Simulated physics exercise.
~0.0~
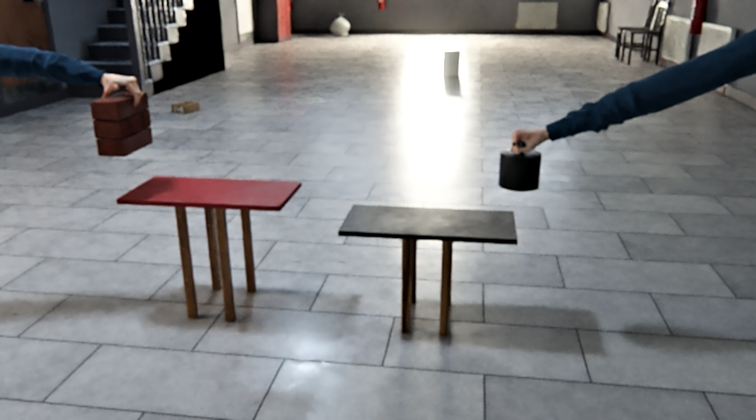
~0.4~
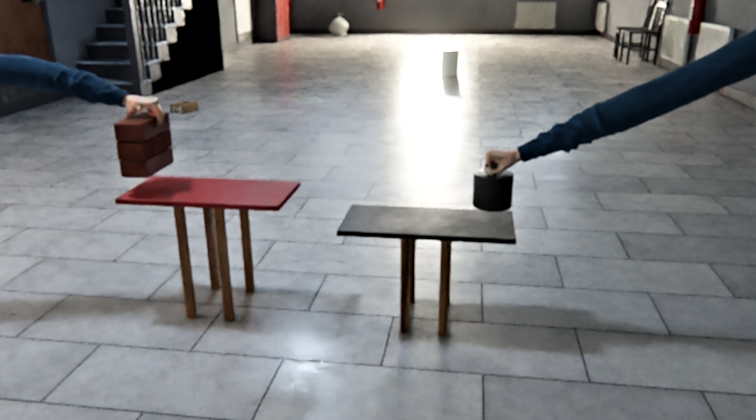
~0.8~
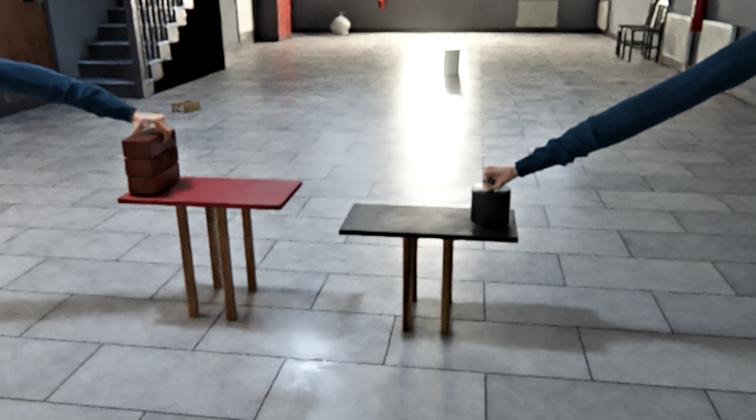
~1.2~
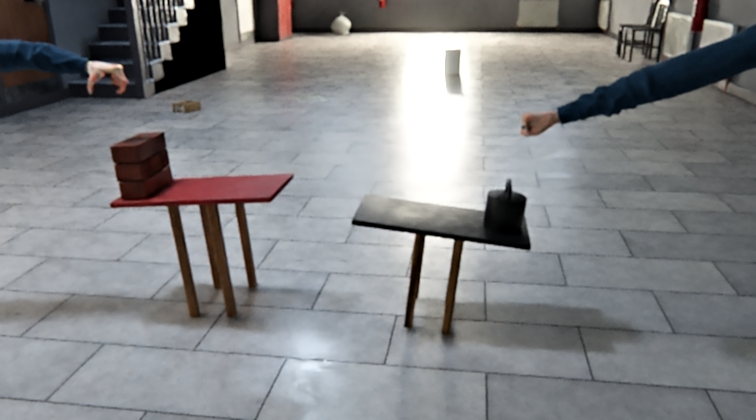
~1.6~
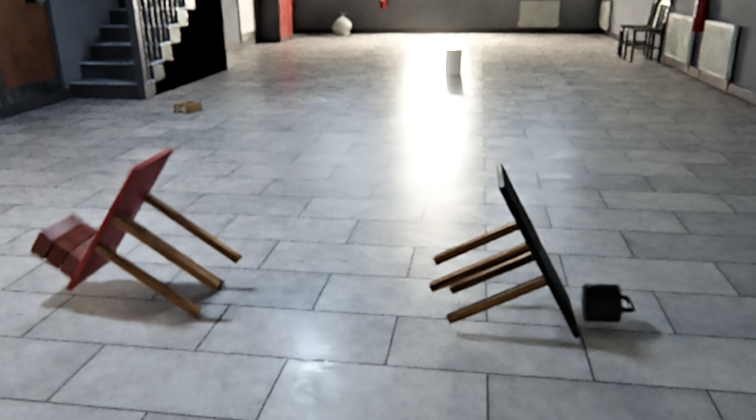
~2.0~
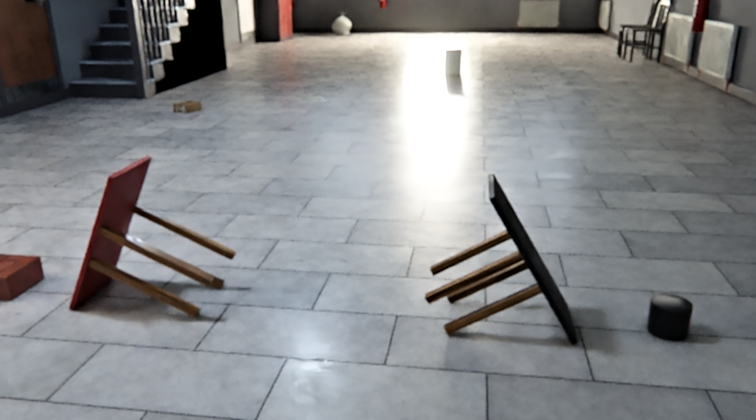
At first, two hands hold a stack of reddish bricks and a dark cylinder with a handle above a red plant stand on the left and a black one on the right, in a wide tiled hall. The hands lower the objects onto the outer ends of the two tops. Then both hands let go and draw back, and each stand begins to tilt outward under its load. The stands tip over in opposite directions, spilling the bricks and the cylinder. Finally, both stands lie toppled with their legs pointing inward, the bricks at the far left and the cylinder on the floor at the right.
